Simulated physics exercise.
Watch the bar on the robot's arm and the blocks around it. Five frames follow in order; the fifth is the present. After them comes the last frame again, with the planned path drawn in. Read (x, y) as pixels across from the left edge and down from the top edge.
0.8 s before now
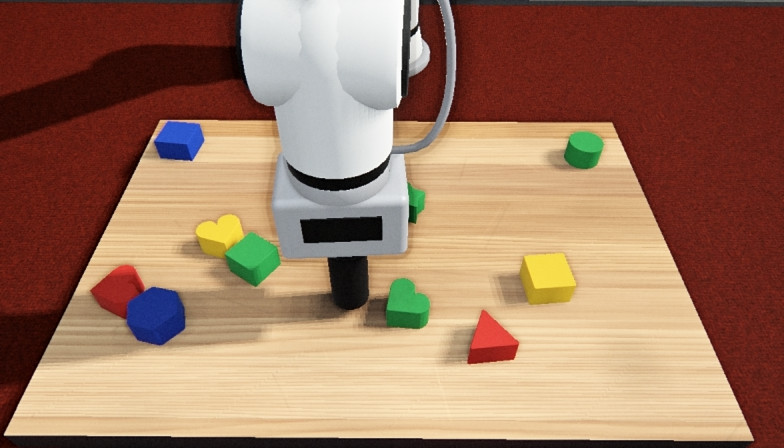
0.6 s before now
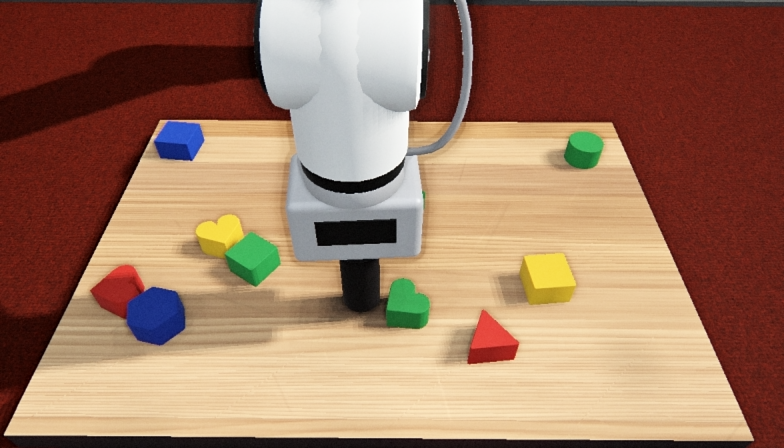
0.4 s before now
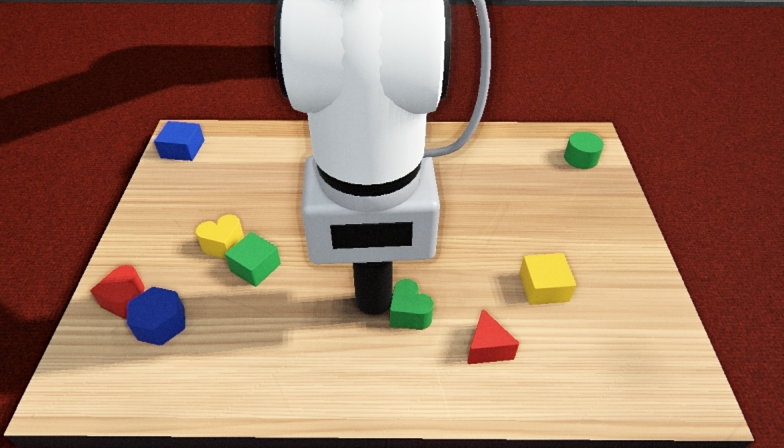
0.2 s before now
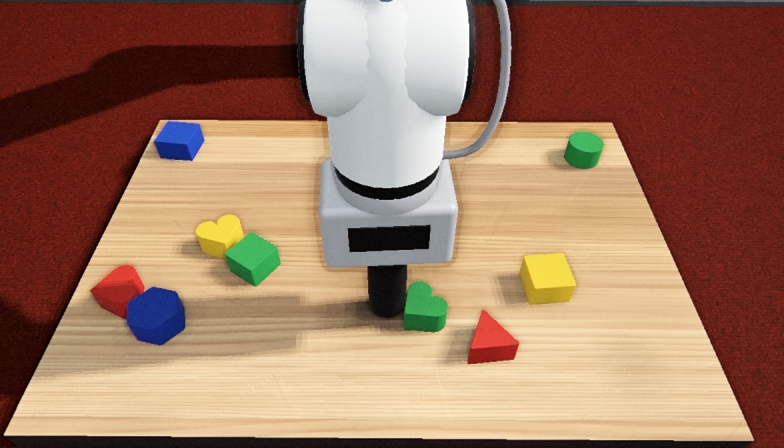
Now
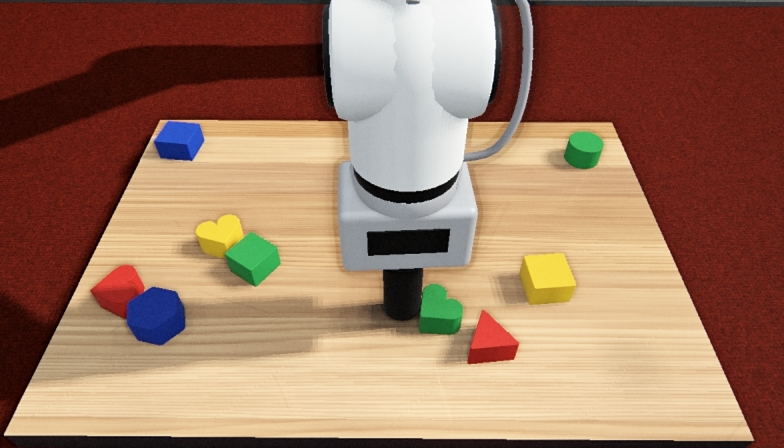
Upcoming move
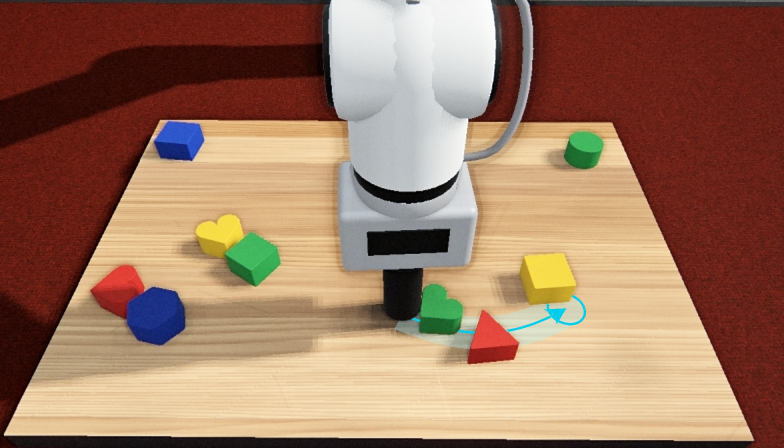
At first, a white robot arm holds its black bar over a wooden board of coloured blocks, just left of a green heart. The bar slides right to the heart while the blocks stay still, then pushes it a short way right, closer to the red triangular block.
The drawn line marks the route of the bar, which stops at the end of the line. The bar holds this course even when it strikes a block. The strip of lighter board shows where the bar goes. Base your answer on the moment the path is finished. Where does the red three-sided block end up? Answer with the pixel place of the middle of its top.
About (518, 347).
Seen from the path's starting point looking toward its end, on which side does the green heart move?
Gets pushed left.
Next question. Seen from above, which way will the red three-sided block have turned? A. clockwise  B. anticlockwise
A (clockwise)
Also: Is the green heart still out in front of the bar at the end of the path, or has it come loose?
Still being pushed.
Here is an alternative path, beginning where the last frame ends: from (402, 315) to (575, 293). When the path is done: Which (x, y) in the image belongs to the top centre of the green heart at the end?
It is at (545, 314).
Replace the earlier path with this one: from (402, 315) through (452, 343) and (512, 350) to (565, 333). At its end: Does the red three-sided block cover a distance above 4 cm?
My answer is yes.
The line goes from (402, 315) through (459, 331) and (517, 329) to (566, 309).
The first path, step by step. One third of the way, bar (462, 323); green heart (499, 308), turned 20° anticlockwise; red three-sided block (506, 337), turned 55° clockwise.
Two thirds of the way, bar (521, 320); green heart (552, 296), turned 50° anticlockwise; red three-sided block (518, 347), turned 55° clockwise; yellow four-sided block (556, 264).
At the end, bar (570, 300); green heart (600, 278), turned 45° anticlockwise; red three-sided block (518, 347), turned 55° clockwise; yellow four-sided block (571, 247), turned 75° anticlockwise.
